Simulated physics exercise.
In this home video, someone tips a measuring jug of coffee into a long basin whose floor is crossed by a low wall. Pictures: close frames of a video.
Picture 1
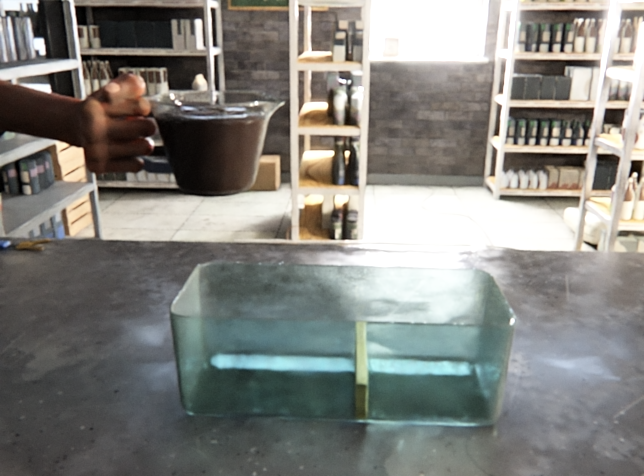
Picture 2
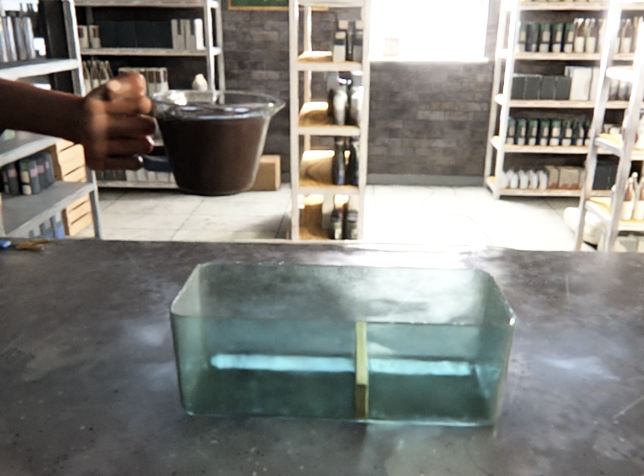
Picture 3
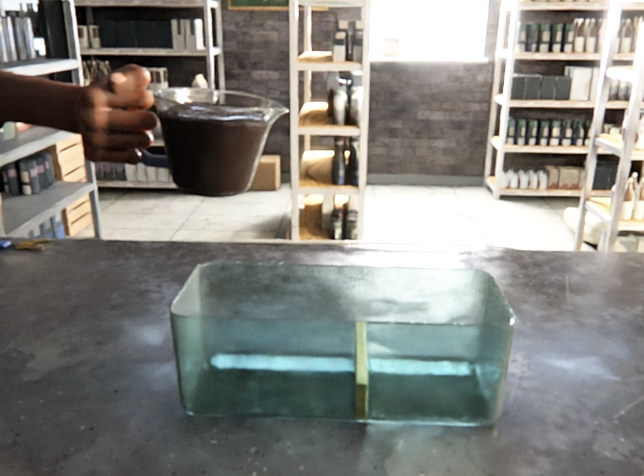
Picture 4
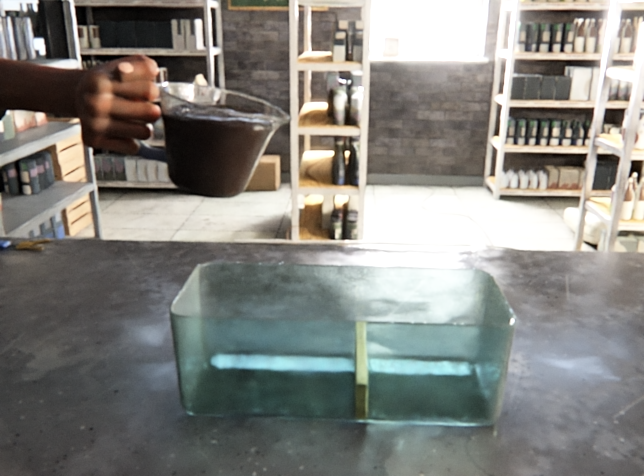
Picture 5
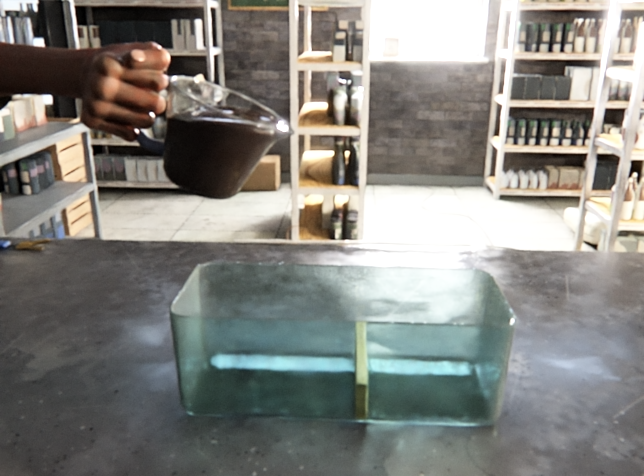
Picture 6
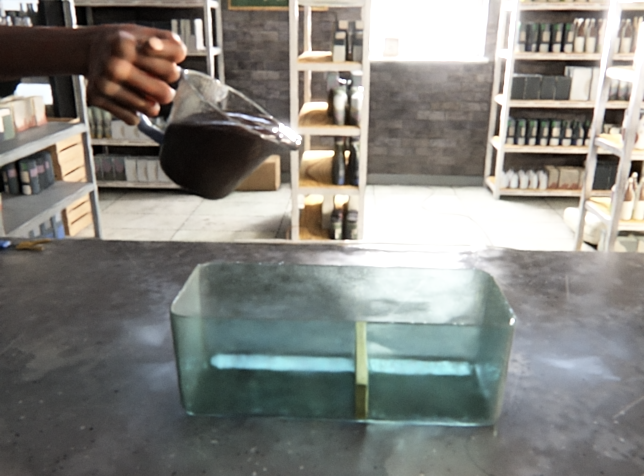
To begin with, a hand at the left holds a clear jug of dark coffee nearly level above a long, greenish glass basin divided by a low wall. The hand then tilts the jug rightward, slowly then more steeply, and the coffee slides up to the spout.
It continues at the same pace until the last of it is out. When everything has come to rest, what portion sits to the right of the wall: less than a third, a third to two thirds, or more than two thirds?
Low band.
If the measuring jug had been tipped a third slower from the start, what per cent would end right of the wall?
About 15 %.
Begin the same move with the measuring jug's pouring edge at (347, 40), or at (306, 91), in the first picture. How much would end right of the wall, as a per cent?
One after the other: 85 %, 35 %.
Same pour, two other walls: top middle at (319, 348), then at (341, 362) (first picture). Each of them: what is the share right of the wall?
65 % then 40 %.
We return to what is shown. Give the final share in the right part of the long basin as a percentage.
Some 15 parts in a hundred.
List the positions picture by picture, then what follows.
Tilt 0°; pouring edge (284, 101); surface from (162, 110) to (268, 112); the long basin's rim runs from (185, 288) to (502, 297); the wall's top is at (361, 352), in the first frame.
Tilt 2°; pouring edge (285, 103); surface from (162, 110) to (269, 113), in the second frame.
Tilt 6°; pouring edge (288, 109); surface from (166, 109) to (270, 115), in the third frame.
Tilt 13°; pouring edge (292, 119); surface from (169, 108) to (276, 119), in the fourth frame.
Tilt 23°; pouring edge (295, 132); surface from (173, 112) to (286, 124), in the fifth frame.
Tilt 34°; pouring edge (296, 148); surface from (173, 122) to (283, 135); 3 per cent is over the edge, in the sixth frame.
A moment on, the measuring jug is tipped on its side and 30 per cent is still to pour, 27 is left of the wall and 6 right of it.
Next, the measuring jug is tipped right over and 2 per cent is still to pour, 81 is left of the wall and 9 right of it.
Then the measuring jug is tipped right over and 0 per cent is still to pour, 82 is left of the wall and 13 right of it.
Later the measuring jug is tipped right over and 0 per cent is still to pour, 83 is left of the wall and 14 right of it.
At rest 83 per cent lies left of the wall, 14 right of it and 4 outside.
